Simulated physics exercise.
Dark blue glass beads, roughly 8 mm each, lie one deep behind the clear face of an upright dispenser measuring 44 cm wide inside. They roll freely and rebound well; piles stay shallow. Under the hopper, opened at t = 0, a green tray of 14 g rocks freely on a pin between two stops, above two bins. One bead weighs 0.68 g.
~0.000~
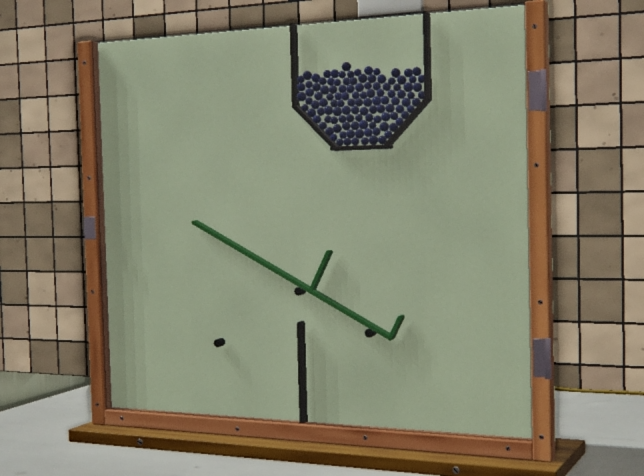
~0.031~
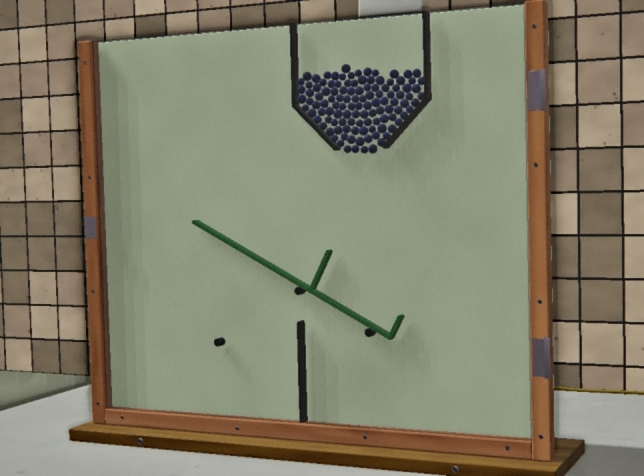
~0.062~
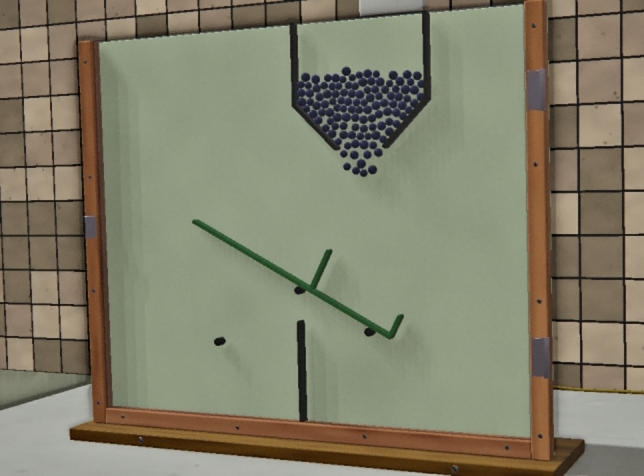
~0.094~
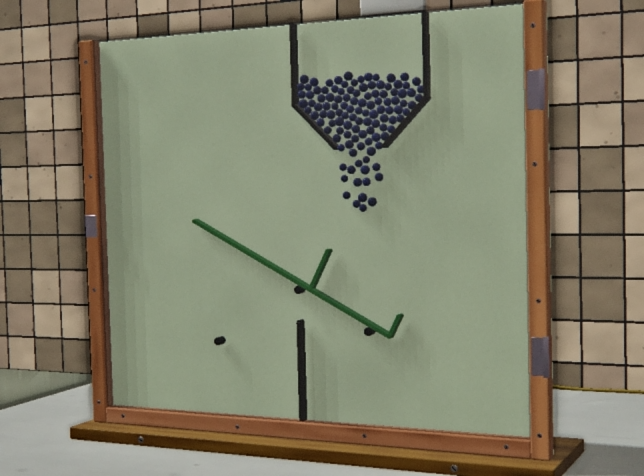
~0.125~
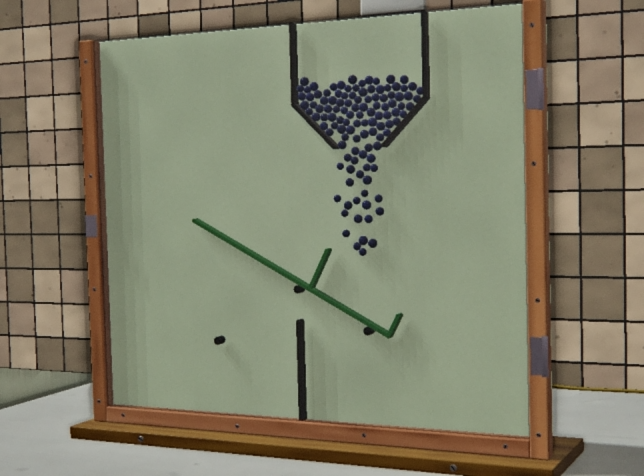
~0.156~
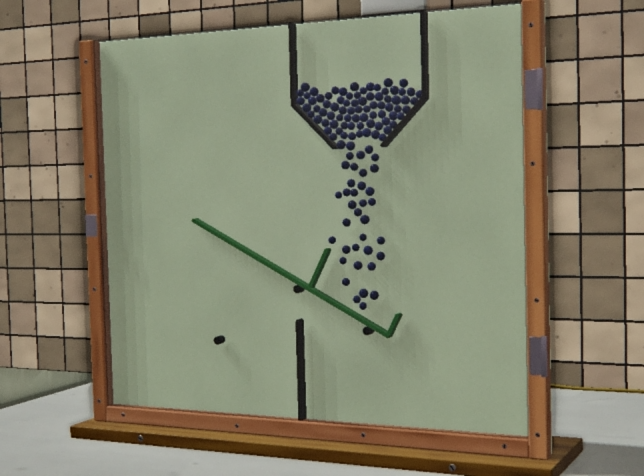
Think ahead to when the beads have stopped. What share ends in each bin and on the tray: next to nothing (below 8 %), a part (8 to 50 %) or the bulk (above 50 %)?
Left bin next to nothing. Right bin the bulk. Tray a part.
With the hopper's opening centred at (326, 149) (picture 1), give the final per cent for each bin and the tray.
Left bin: 0; right bin: 35; tray: 65.
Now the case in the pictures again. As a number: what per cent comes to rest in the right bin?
About 70 per cent.
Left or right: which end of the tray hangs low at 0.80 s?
The right end.
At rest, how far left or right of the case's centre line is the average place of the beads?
About 11 cm to the right.
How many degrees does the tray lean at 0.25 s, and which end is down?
Some 30° with the right end low.
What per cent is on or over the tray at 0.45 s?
About 65 per cent.
After 0.25 s 55 % have left the hopper; tray right end down 28°; on or over it 50 %, past it to the left 0 %, to the right 0 %.
After 0.80 s 100 % have left the hopper; tray right end down 28°; on or over it 35 %, past it to the left 0 %, to the right 65 %.
All still by 1.7 s, left bin 0 %, right bin 70 %, tray 30 %; tray right end down 28°.
